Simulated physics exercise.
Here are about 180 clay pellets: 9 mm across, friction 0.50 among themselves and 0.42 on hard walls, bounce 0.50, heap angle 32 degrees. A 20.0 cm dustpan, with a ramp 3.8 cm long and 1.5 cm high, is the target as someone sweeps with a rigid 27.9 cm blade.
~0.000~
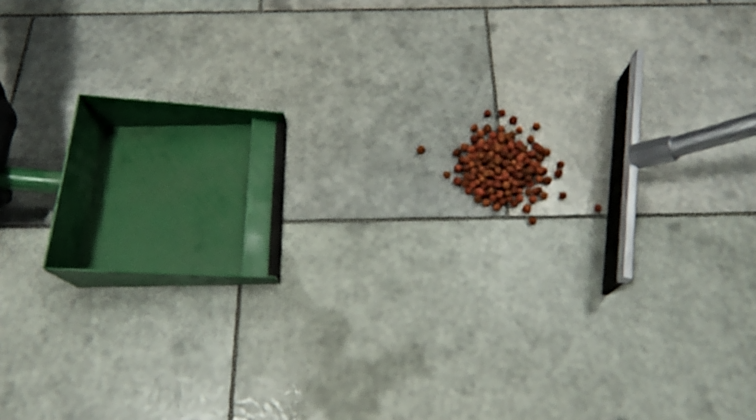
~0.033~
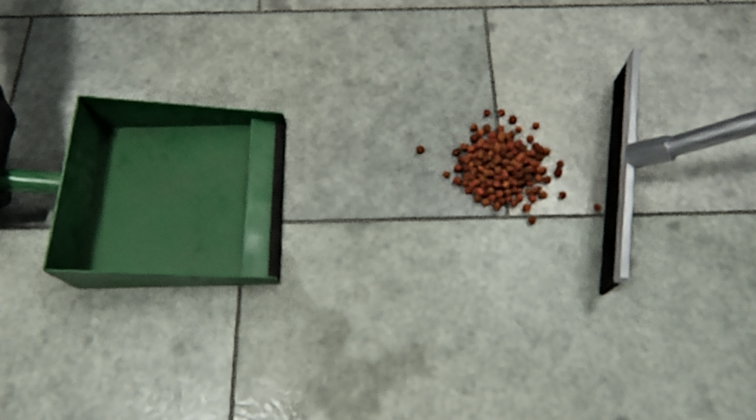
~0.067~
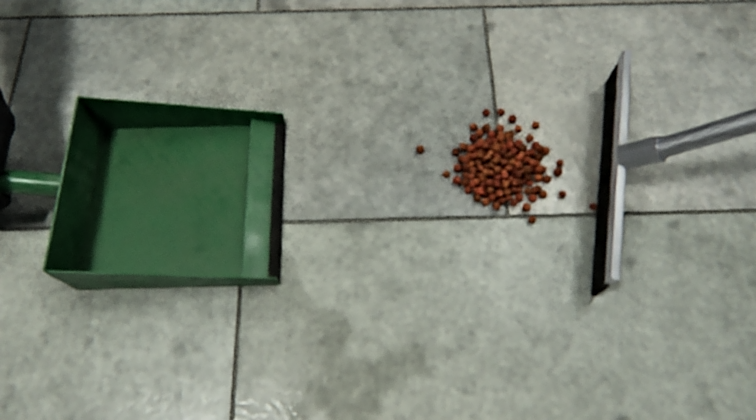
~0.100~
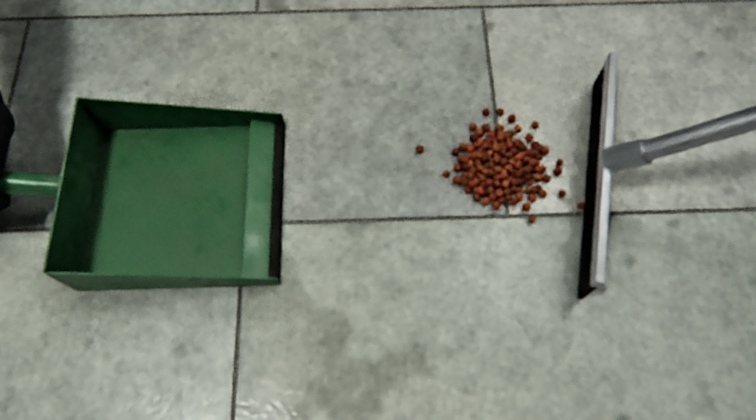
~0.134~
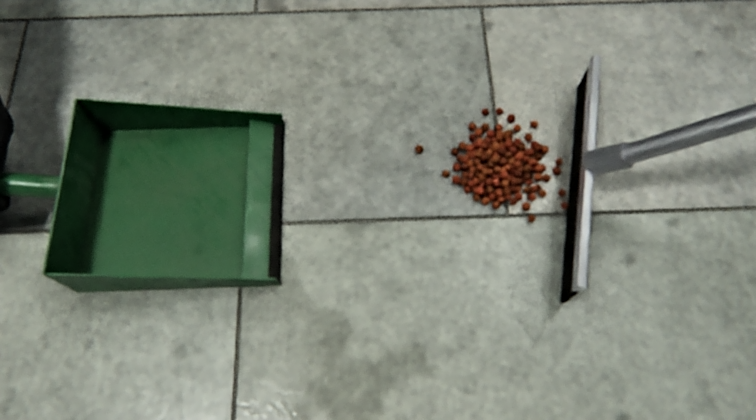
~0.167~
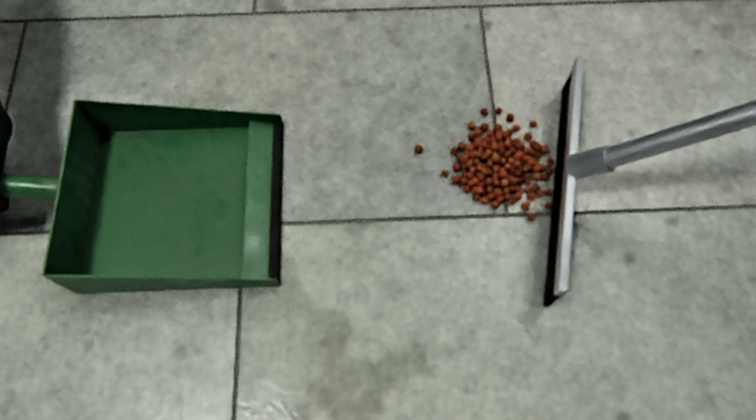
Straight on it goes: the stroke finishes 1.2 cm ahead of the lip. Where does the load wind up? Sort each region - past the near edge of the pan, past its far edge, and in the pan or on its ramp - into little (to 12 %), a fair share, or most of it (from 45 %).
Near side: Little, far side: A fair share, pan: Little.
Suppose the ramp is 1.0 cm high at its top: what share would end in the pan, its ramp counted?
With that ramp, near 5 per cent.
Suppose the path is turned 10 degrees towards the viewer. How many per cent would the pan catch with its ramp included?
Then about 0 per cent.
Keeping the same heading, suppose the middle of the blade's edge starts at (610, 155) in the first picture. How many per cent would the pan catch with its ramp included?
The pan and its ramp would take some 0 per cent.
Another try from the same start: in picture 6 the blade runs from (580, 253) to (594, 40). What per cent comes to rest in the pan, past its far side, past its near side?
Pan 0 % / far 75 % / near 0 %.
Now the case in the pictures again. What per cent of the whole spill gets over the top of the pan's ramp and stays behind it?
Estimate: About 0 %.
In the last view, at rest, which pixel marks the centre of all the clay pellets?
Roughly (305, 178).
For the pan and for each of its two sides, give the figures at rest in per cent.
Near: 0; far: 20; pan: 5 (percent).
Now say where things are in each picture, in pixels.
The first picture shows blade from (623, 278) to (636, 58), moved 0.0 cm, 0 of the pieces shifted so far; middle of the pieces at (505, 165); pan at (171, 201).
The second picture shows blade from (620, 278) to (632, 58), moved 0.3 cm, 0 of the pieces shifted so far; middle of the pieces at (504, 164).
The third picture shows blade from (611, 279) to (624, 59), moved 1.3 cm, 1 of the pieces shifted so far; middle of the pieces at (504, 164).
The fourth picture shows blade from (597, 282) to (610, 61), moved 2.9 cm, 1 of the pieces shifted so far; middle of the pieces at (504, 163).
The fifth picture shows blade from (578, 286) to (594, 64), moved 4.9 cm, 1 of the pieces shifted so far; middle of the pieces at (503, 163).
The sixth picture shows blade from (560, 291) to (577, 67), moved 6.8 cm, 4 of the pieces shifted so far; middle of the pieces at (502, 163); pan at (169, 205). Its pace works out near 0.58 m/s, heading 13 degrees towards the viewer's side.
After 0.41 s, middle of the blade 18 cm from the lip; 0 % over the lip, far side 10 %, near side 0 %.
Then, at 0.57 s, middle of the blade 9 cm from the lip; 0 % over the lip, far side 15 %, near side 0 %.
Then, at 0.85 s, middle of the blade 4 cm from the lip; 5 % over the lip, far side 20 %, near side 0 %.
In the end, at 1.1 s, near side 0 %, far side 20 %, pan 5 %, in front of the lip or behind the blade 80 %.
